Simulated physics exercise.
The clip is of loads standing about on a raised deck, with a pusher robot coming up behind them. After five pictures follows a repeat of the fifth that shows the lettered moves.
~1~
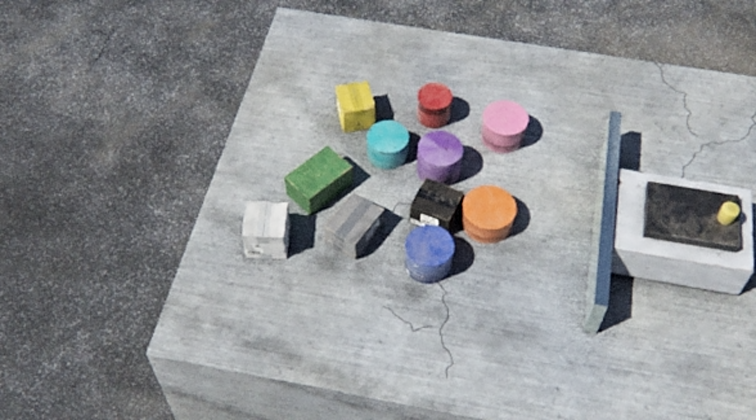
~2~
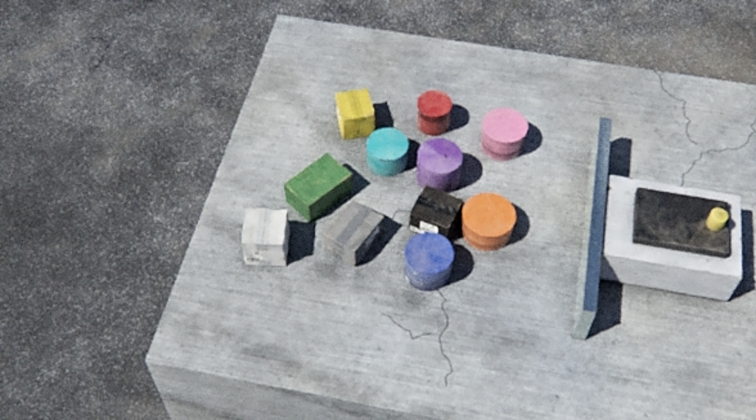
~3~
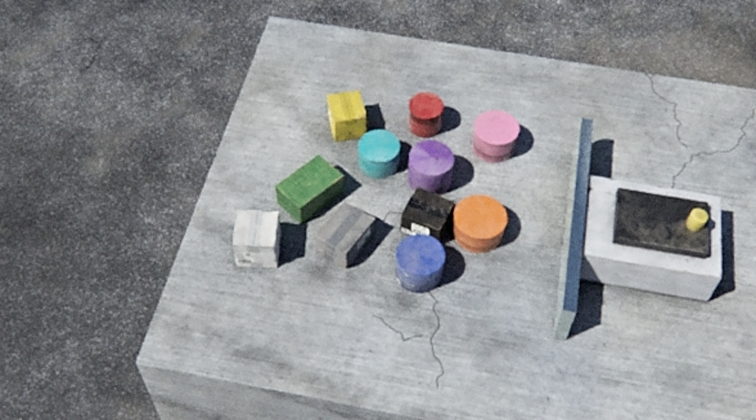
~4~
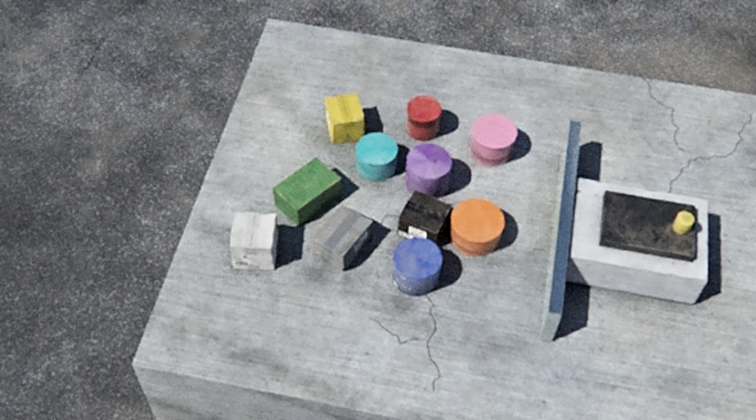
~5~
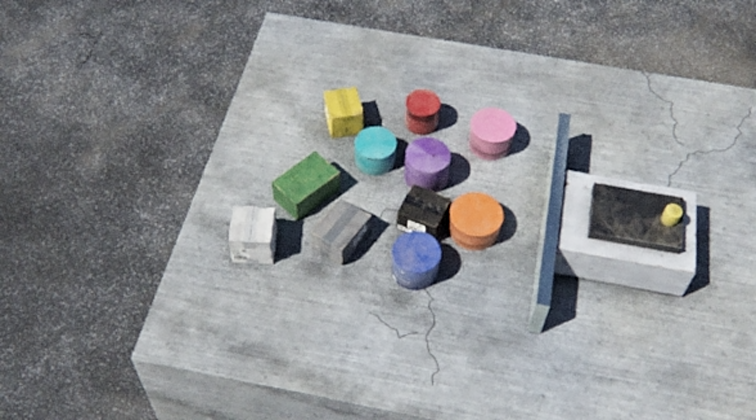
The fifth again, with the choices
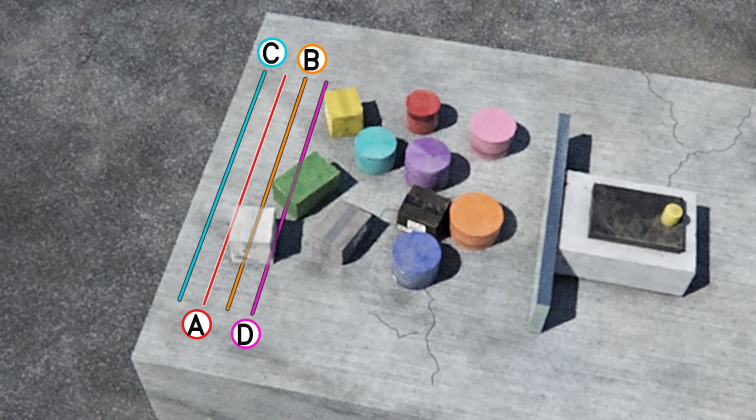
A large pale concrete deck with cracked patches stands above dark, rough ground, seen from high up at a slant. Near its middle sit a green crate, yellow, white, grey and black parcels, and red, pink, teal, purple, orange and blue pails, with a white pusher robot with a wide blue-grey blade to their right. The robot moves steadily left towards the motionless loads while the camera shifts slightly.
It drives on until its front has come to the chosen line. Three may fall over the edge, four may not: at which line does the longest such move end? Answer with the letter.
Line B.
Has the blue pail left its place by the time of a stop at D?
Yes.
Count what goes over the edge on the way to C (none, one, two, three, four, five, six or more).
Six or more.
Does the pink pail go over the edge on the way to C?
Yes.
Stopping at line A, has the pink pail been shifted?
Yes.
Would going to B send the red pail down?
No.
On the marked copy, A at (248, 180); B at (270, 184); C at (226, 176); D at (293, 188).
Following B. Soon after the start, robot (524, 197); red pail (404, 106); grey parcel (322, 234).
Later, robot (421, 179); green crate (240, 165); white parcel (223, 228).
In the end, robot (342, 165); black parcel over the edge; white parcel over the edge; three fallen.
As for the rest, A drops six; C drops ten; D is within the limit but short.
